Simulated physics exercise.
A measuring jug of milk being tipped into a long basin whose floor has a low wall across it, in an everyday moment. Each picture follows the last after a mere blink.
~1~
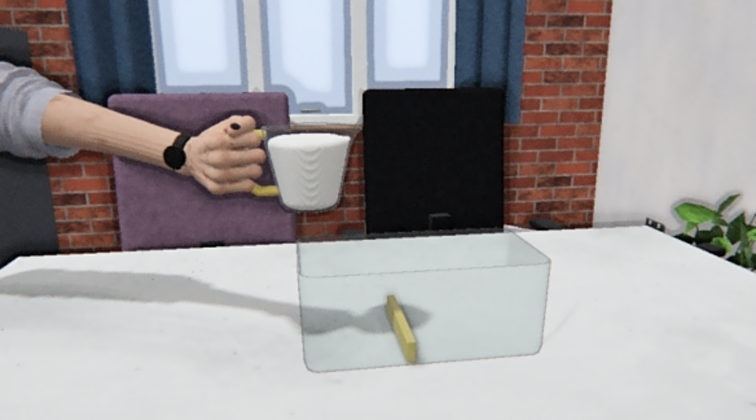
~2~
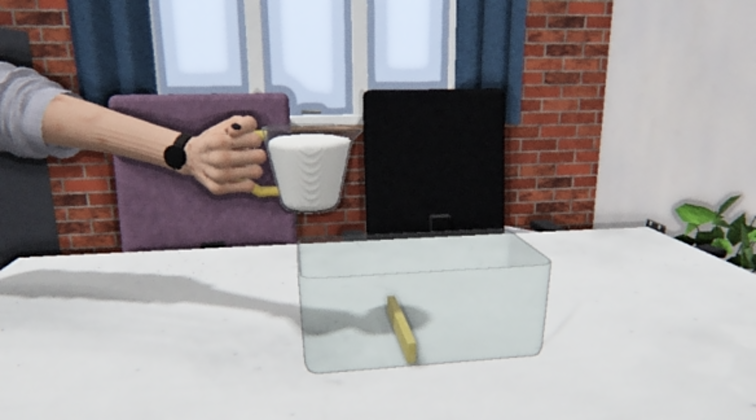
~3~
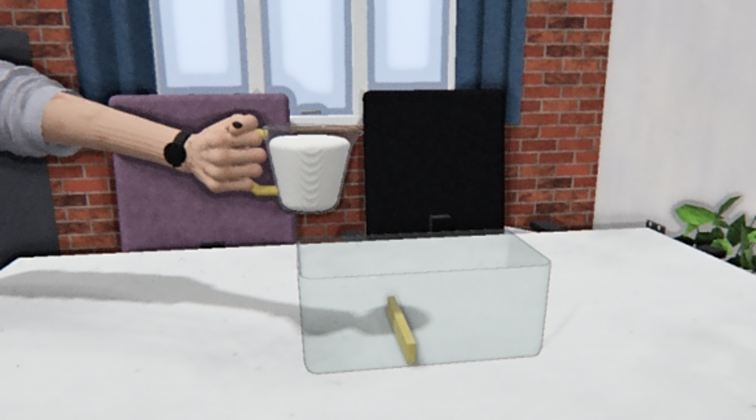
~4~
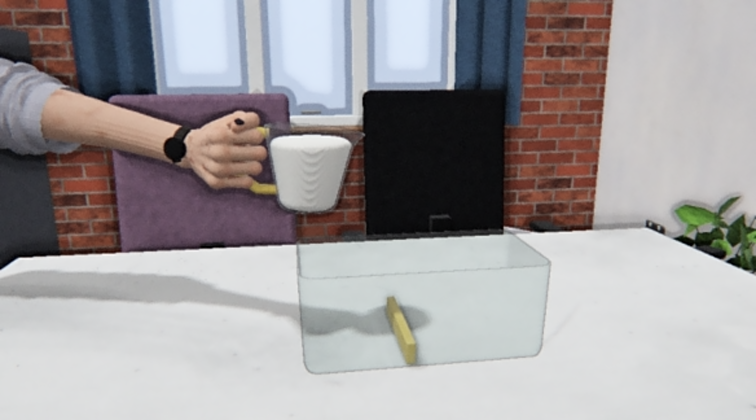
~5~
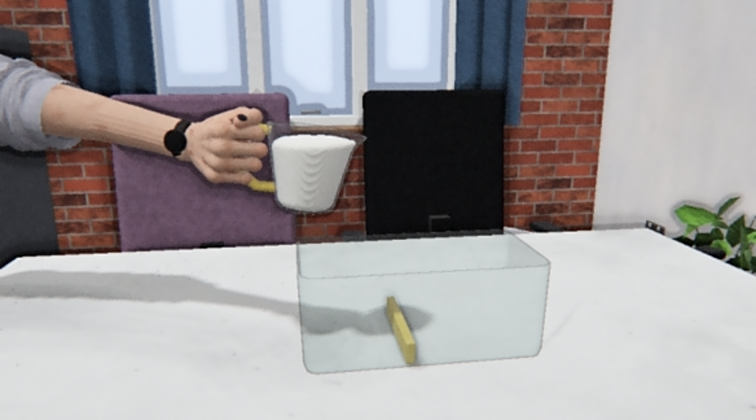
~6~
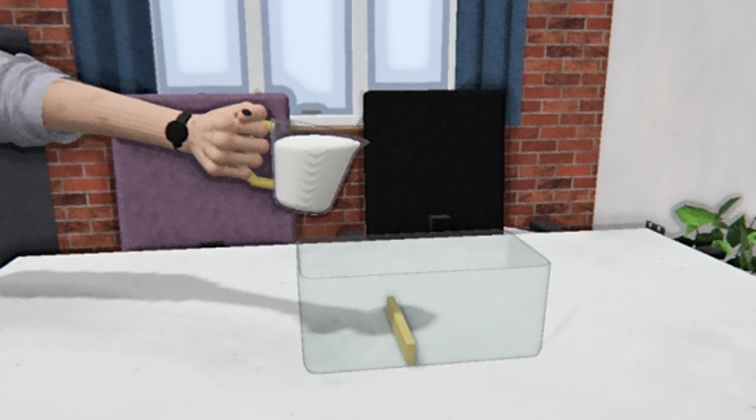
A hand held a measuring jug of milk above a clear basin with a low wall across its floor, then slowly tilted the jug slightly to the right.
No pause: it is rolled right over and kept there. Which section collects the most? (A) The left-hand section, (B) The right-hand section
The right-hand section (B).
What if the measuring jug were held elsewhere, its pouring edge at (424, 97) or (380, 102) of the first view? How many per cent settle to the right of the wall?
90 % and 90 %.
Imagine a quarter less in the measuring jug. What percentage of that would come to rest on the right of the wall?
70 in a hundred.
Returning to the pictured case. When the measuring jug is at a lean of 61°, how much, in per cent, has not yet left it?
Still holding around 70 %, give or take.
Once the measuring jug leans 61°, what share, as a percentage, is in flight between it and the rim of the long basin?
Roughly 20 percent.
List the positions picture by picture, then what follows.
In the first picture, tilt 0°; pouring edge (362, 127); surface from (267, 140) to (349, 138); the long basin's rim runs from (298, 257) to (529, 245); the wall's top is at (400, 317).
In the second picture, tilt 1°; pouring edge (362, 129); surface from (268, 141) to (350, 139).
In the third picture, tilt 2°; pouring edge (363, 131); surface from (269, 141) to (350, 140).
In the fourth picture, tilt 5°; pouring edge (365, 133); surface from (270, 141) to (352, 141).
In the fifth picture, tilt 8°; pouring edge (366, 137); surface from (272, 141) to (355, 141).
In the sixth picture, tilt 12°; pouring edge (369, 141); surface from (275, 142) to (359, 142).
A moment on, the tilt is 61° and 69 per cent is still to pour, 1 is left of the wall and 11 right of it.
Next, the tilt is 93° and 15 per cent is still to pour, 11 is left of the wall and 62 right of it.
Then the tilt is 100° and 0 per cent is still to pour, 23 is left of the wall and 77 right of it.
Later the tilt is 100° and 0 per cent is still to pour, 23 is left of the wall and 77 right of it.
Finally, 23 per cent lies left of the wall, 76 right of it and 1 outside.
